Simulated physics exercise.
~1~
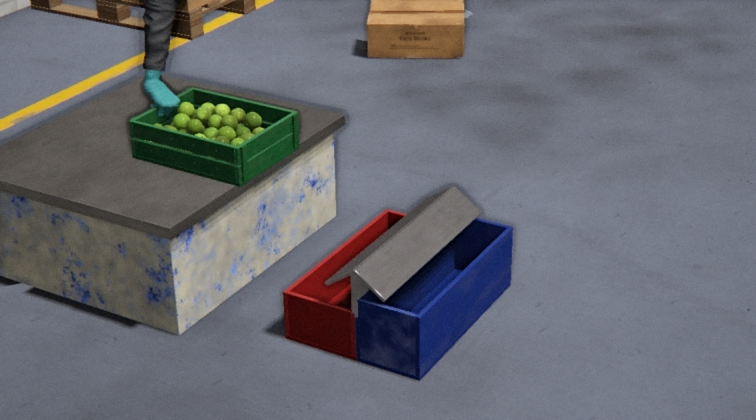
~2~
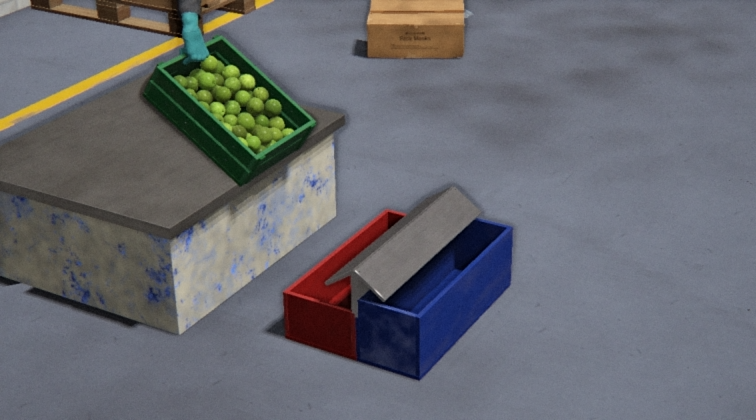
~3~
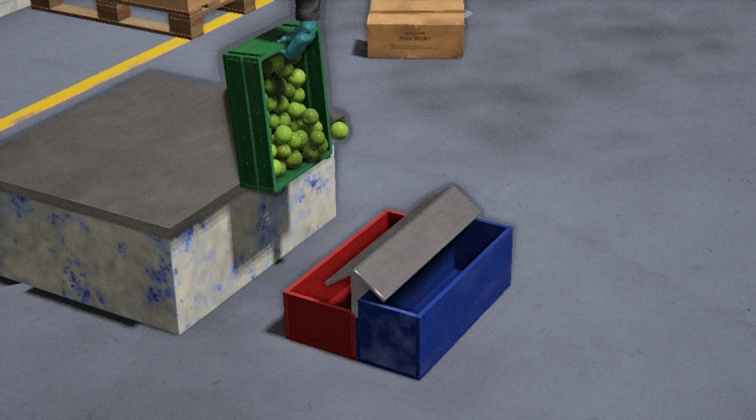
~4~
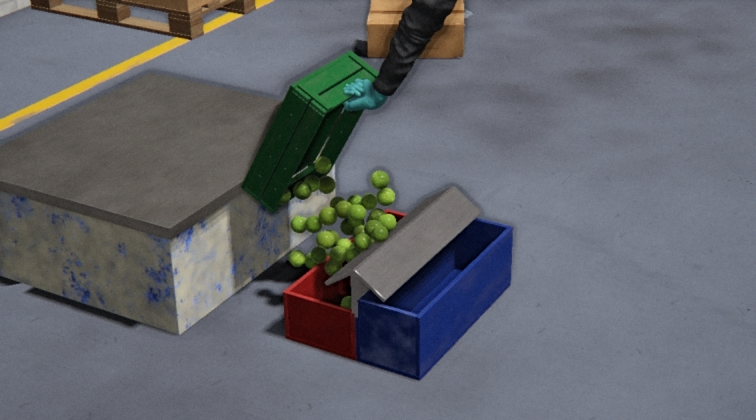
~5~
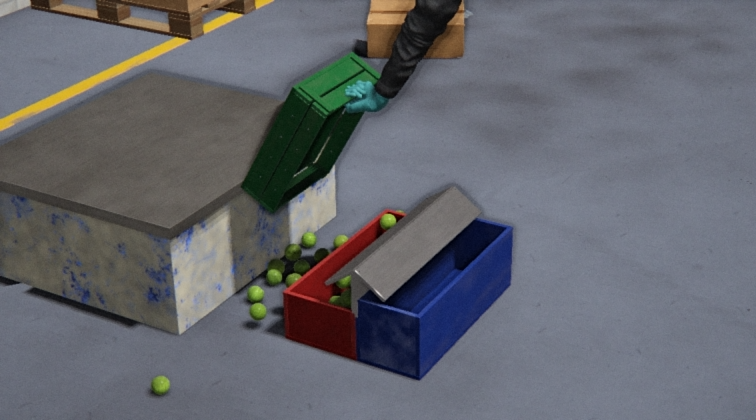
Green crate tipped by a gloved hand, spilling round green fruit into a red tub and onto the floor beside it.
